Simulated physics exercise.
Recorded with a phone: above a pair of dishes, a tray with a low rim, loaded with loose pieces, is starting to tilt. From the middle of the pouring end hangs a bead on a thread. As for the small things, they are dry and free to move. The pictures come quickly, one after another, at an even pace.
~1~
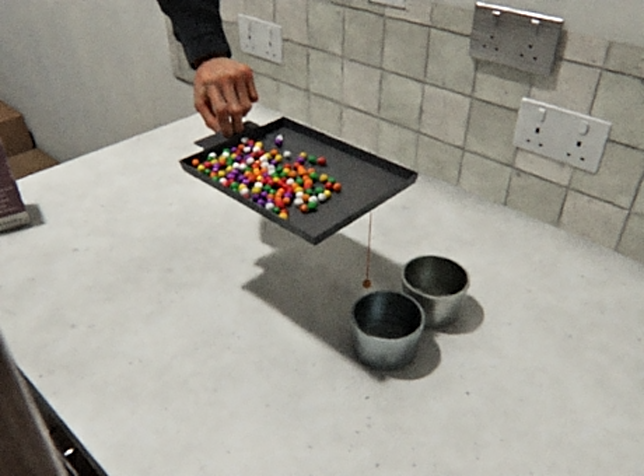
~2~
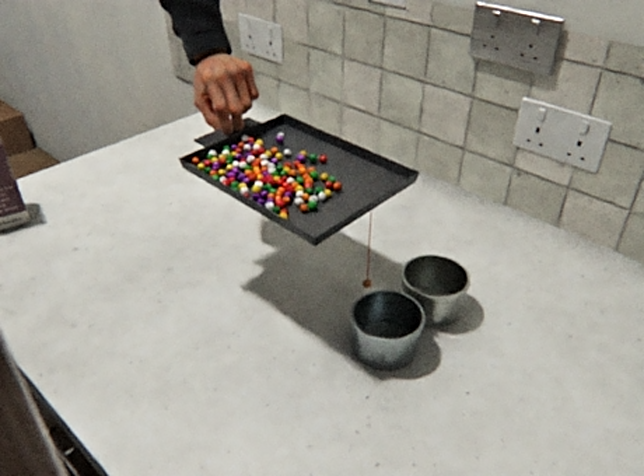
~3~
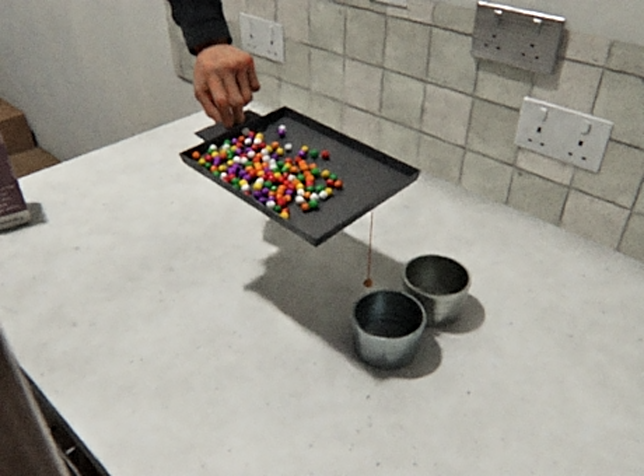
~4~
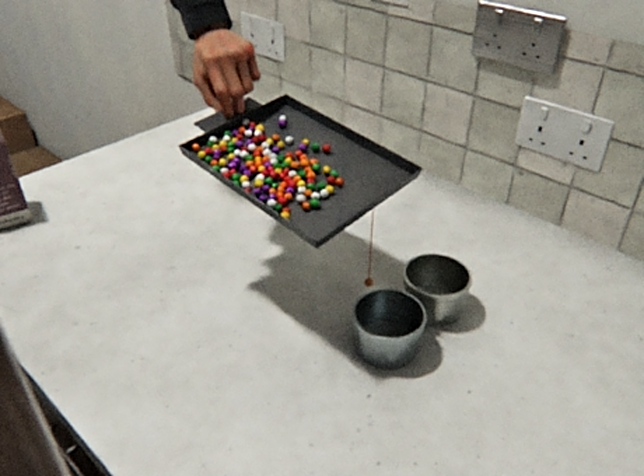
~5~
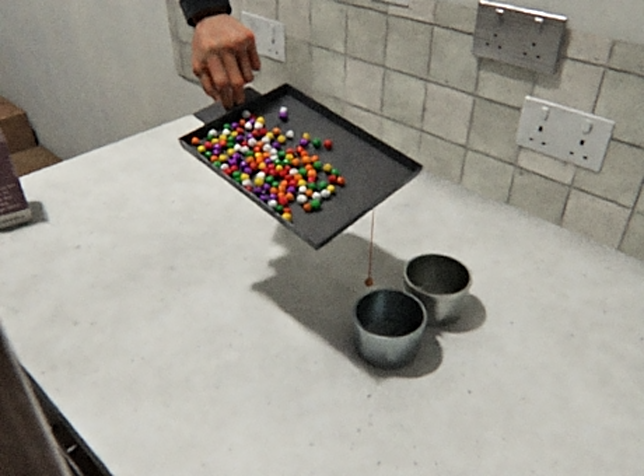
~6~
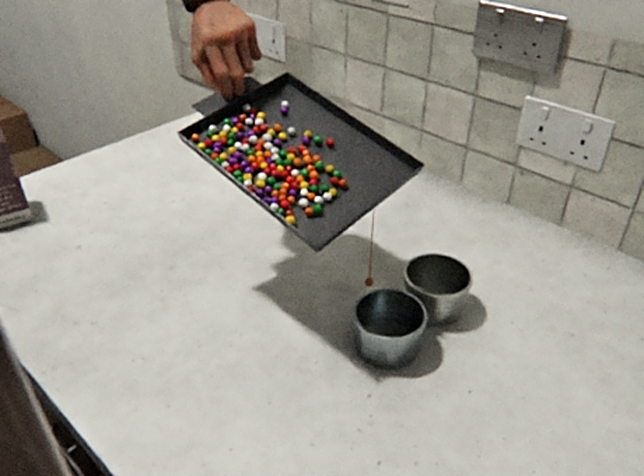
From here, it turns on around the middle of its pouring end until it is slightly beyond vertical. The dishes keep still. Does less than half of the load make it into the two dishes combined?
Yes - less than half does.
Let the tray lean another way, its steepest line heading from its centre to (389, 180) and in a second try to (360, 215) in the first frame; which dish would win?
The first try favours the right of the two, the second the left of the two.
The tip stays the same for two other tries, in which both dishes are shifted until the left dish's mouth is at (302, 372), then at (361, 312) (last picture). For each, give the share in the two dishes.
About 40% on the first try and 20% on the second.
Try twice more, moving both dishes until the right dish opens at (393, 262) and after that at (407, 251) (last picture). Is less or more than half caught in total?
Try 1: A minority of it. Try 2: A minority of it.
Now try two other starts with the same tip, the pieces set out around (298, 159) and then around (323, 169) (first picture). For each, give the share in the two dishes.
It would be about 0 per cent for the first and about 10 per cent for the second.
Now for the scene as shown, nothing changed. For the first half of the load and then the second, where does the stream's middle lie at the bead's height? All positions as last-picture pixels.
The first part passes (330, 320); everything after passes (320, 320).
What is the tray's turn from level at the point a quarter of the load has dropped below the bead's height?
Tilt: Around 75 degrees.
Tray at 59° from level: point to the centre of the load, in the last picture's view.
Roughly at (313, 212).
Just after the last frame, tray tipped steeply; almost all on the tray; just a few outside both; about a tenth in the air.
A moment on, tray tipped right over; about a tenth on the tray; just a few in the left dish; the larger part outside both; about a tenth in the air.
Further on, tray tipped past a quarter turn; just a few in the left dish; almost all outside both.
When it is over, tray tipped past a quarter turn; just a few in the left dish; not one in the right dish; almost all outside both.
